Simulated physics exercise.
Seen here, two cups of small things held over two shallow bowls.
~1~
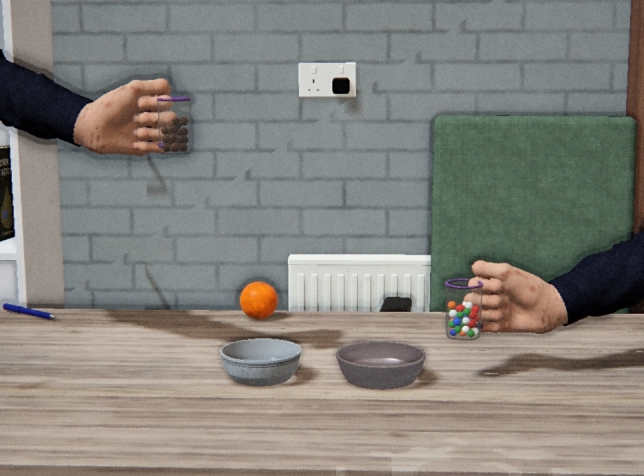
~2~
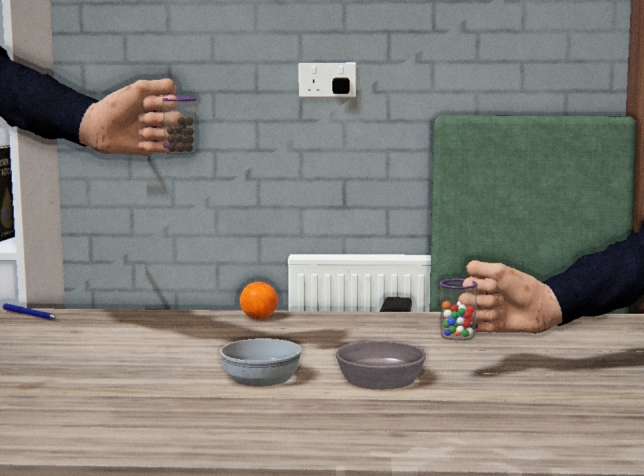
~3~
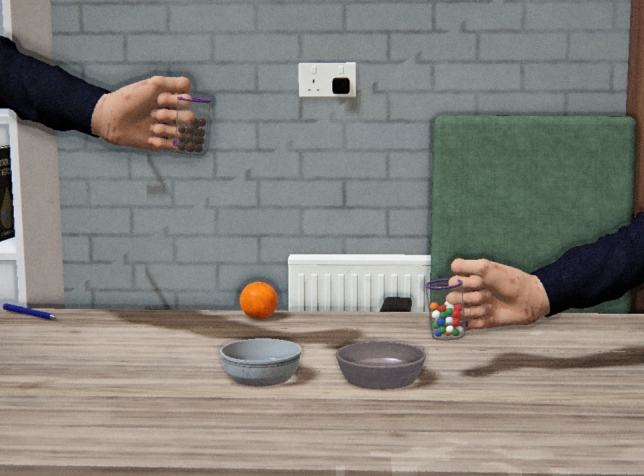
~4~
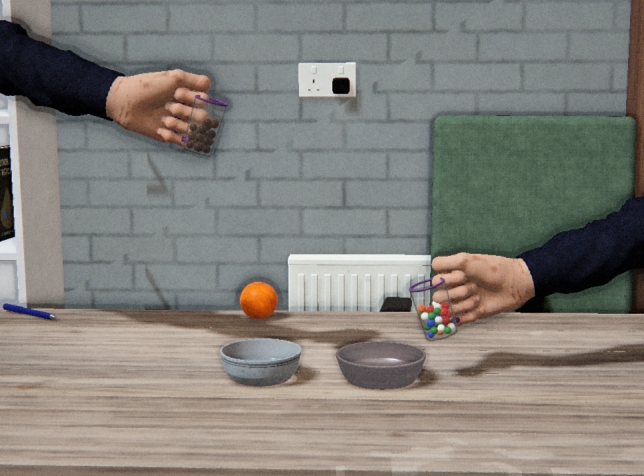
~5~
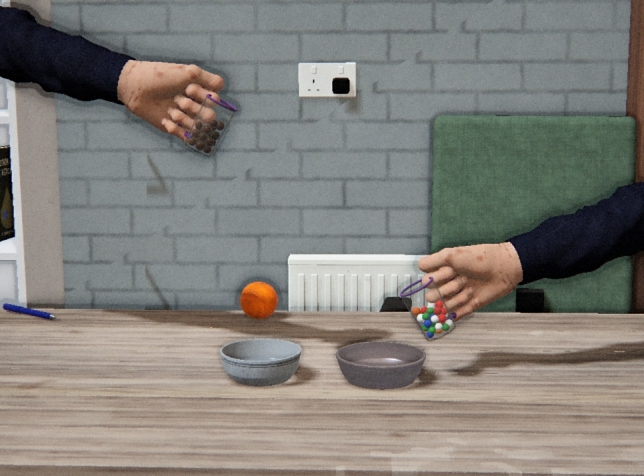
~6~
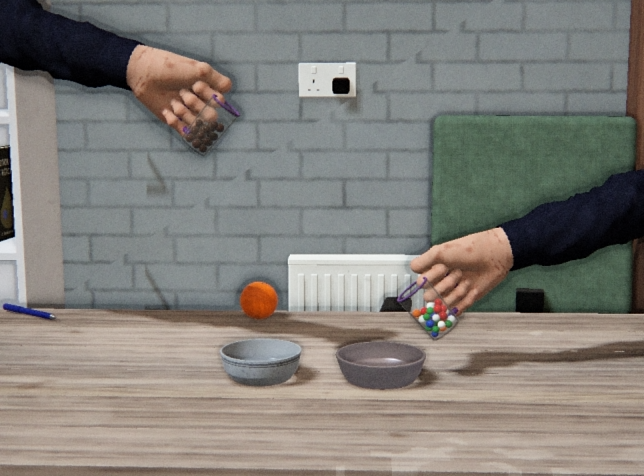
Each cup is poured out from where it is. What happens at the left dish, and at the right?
In the end the left one loses some pieces, and the right one keeps them all.
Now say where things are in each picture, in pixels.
Left dish at (257, 365), empty; left cup at (175, 126), holding chocolate balls, high above its dish; right dish at (381, 370), empty; right cup at (464, 310), holding round plastic beads, just above its dish, in the first picture.
Left cup at (180, 126), upright; right cup at (458, 310), upright, in the second picture.
Left cup at (192, 126), tipped 6°; right cup at (446, 310), tipped 6°, in the third picture.
Left cup at (204, 126), tipped 17°; right cup at (434, 310), tipped 17°, in the fourth picture.
Left cup at (210, 126), tipped 29°; right cup at (429, 310), tipped 29°, in the fifth picture.
Left dish at (257, 365); left cup at (210, 126), tipped 40°; right dish at (381, 370); right cup at (429, 310), tipped 40°, in the sixth picture.
Then, 0.55 s past the last view, left, all still in the cup; right, all still in the cup.
Then, 1.03 s past the last view, left, most still in the cup, about a quarter in the air; right, about two thirds still in the cup, about a quarter in the dish, a small part in the air.
Then, 1.44 s past the last view, left, about half in the dish, a small part outside the dish, about half in the air; right, all in the dish.
Finally, left, about a third in the dish, about two thirds outside the dish; right, all in the dish, none outside the dish.
